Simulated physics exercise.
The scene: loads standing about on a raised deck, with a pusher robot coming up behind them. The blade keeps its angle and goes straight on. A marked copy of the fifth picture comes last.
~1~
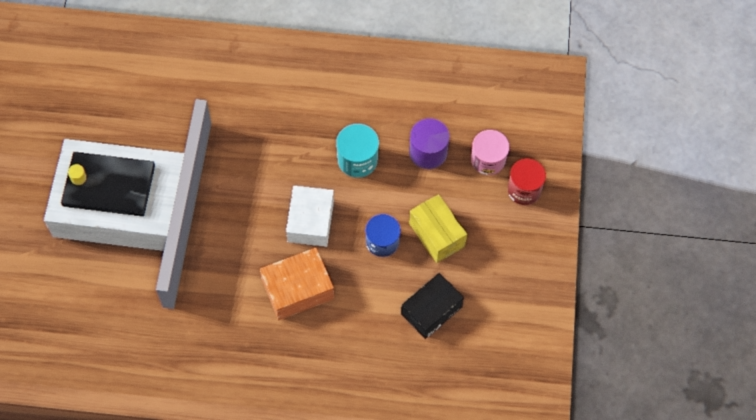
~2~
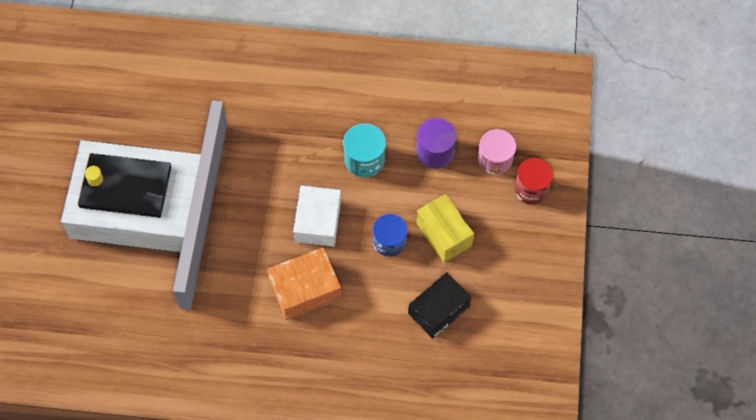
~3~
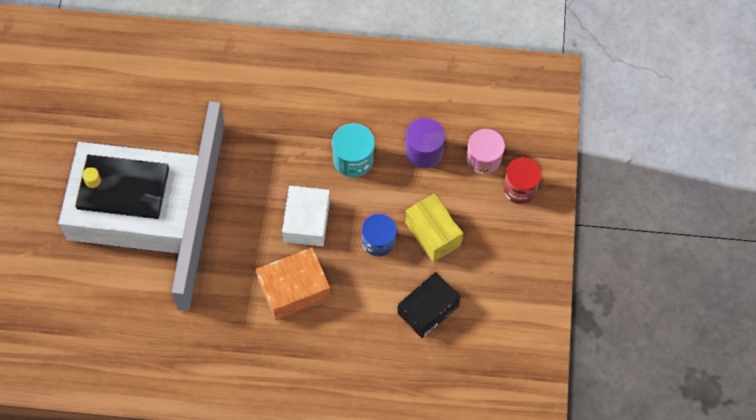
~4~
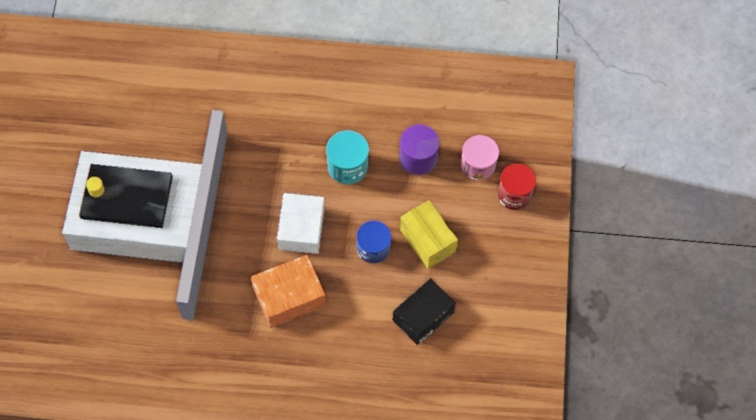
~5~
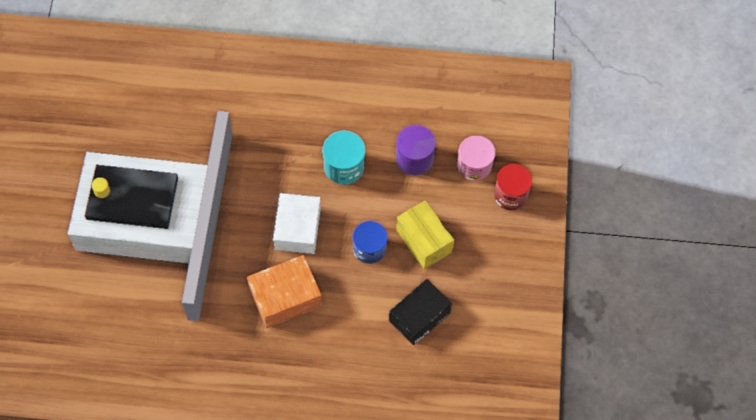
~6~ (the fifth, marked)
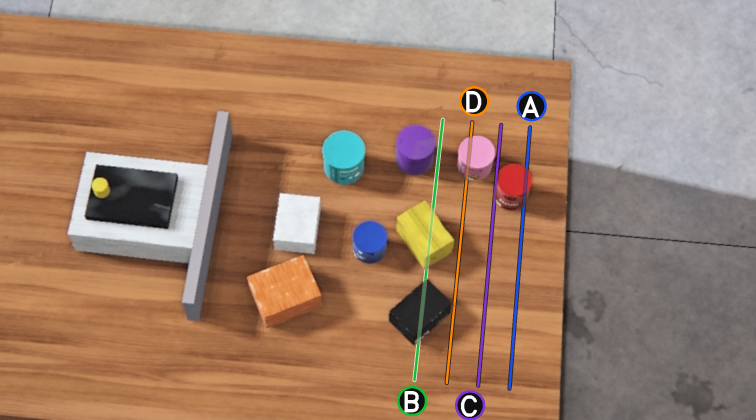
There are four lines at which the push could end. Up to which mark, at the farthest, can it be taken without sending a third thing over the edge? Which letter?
No third one falls up to C.
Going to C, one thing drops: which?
It is the black box.
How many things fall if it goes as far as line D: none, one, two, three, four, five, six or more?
By then, none.
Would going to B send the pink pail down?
No.
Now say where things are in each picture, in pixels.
In the first frame, turquoise pail (357, 151); white crate (310, 216); black box (432, 306).
In the second frame, robot (131, 185); yellow box (445, 229).
In the third frame, robot (129, 187); blue pail (379, 236).
In the fourth frame, robot (133, 196); pink pail (479, 158).
In the fifth frame, robot (138, 197); turquoise pail (344, 158); white crate (297, 224); black box (420, 312).
On the copy, A at (520, 252); B at (429, 244); C at (490, 250); D at (460, 247).
On C. First, robot (240, 206); orange crate (338, 308); white crate (335, 227).
Then, robot (343, 215); black box (486, 313); yellow box (488, 227).
Finally, robot (420, 221); black box over the edge; yellow box (560, 229); one fallen.
By contrast, A drops four; B is within the limit but short; D is within the limit but short.
